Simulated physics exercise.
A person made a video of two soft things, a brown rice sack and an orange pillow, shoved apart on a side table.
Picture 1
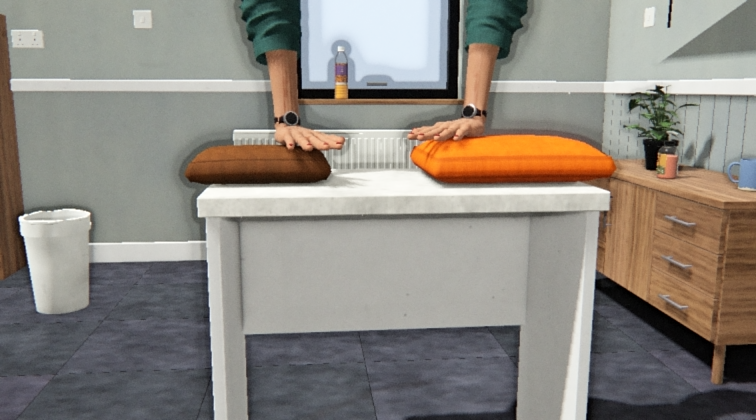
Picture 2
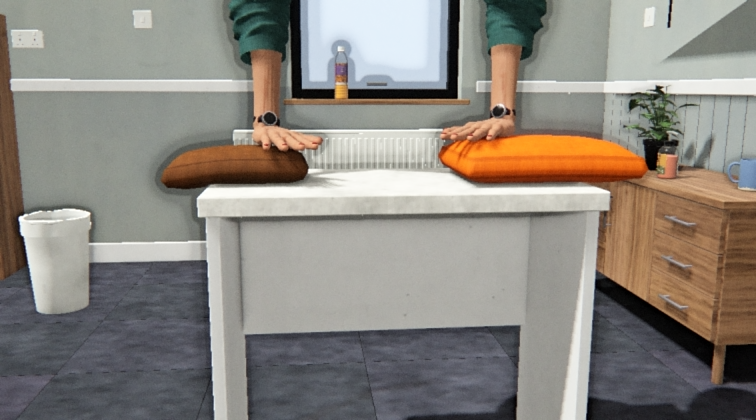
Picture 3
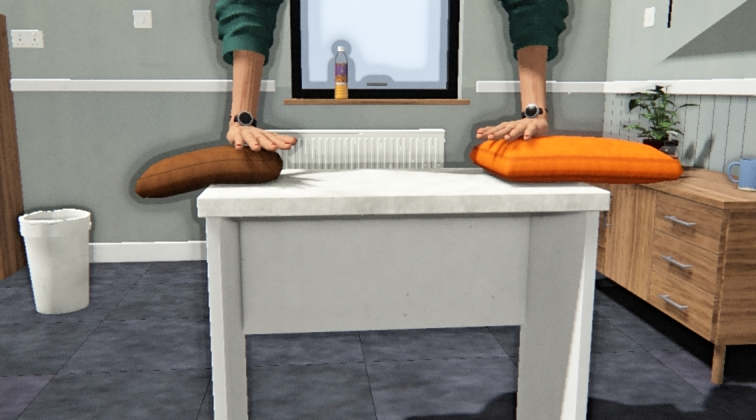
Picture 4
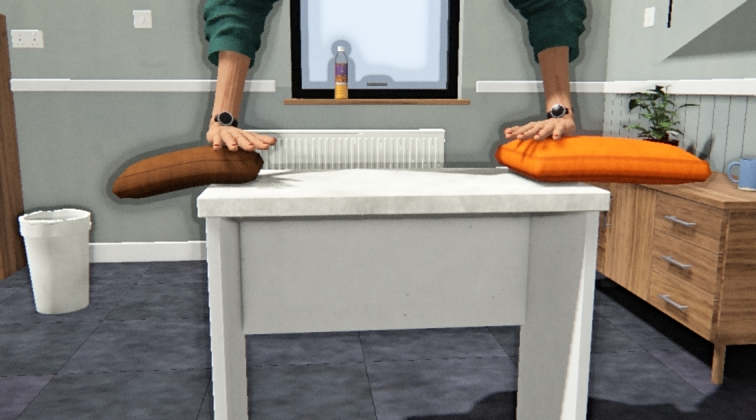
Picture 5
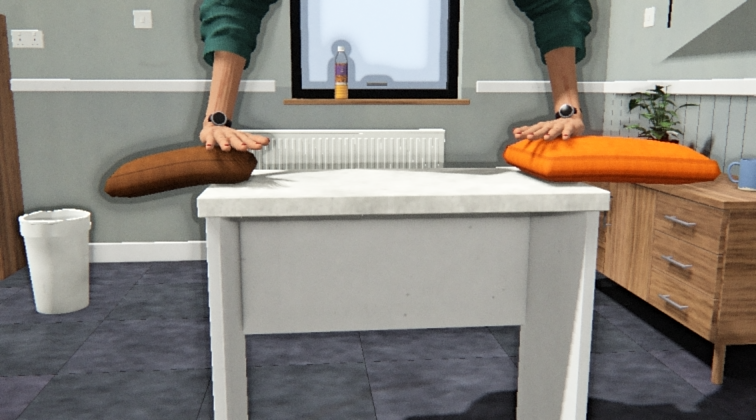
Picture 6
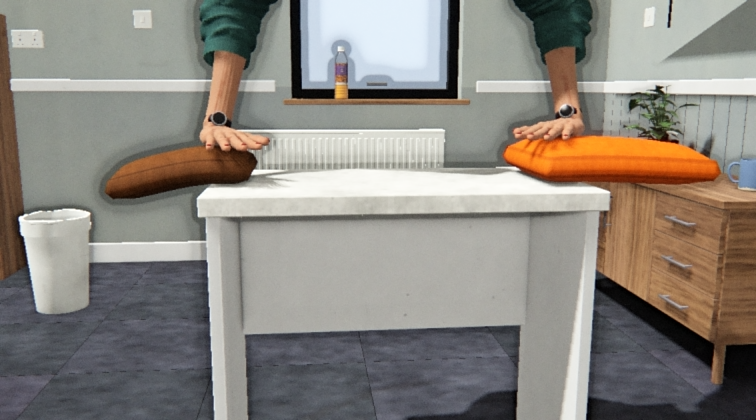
The footage shows two hands on a soft brown object and an orange pillow, pushing them apart across a white table until both extend well past opposite edges, the brown one drooping at left while the pillow stays nearly level.
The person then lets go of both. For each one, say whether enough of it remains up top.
Brown rice sack: Falls off; orange pillow: Falls off.
Then, 0.32 s past the final frame, rice sack falling near (175, 251); pillow falling near (602, 213).
Then, 0.58 s past the final frame, rice sack on the floor; pillow falling near (586, 397).
When it is over, rice sack on the floor; pillow on the floor. The brown rice sack goes down and the orange pillow slumps off the end.
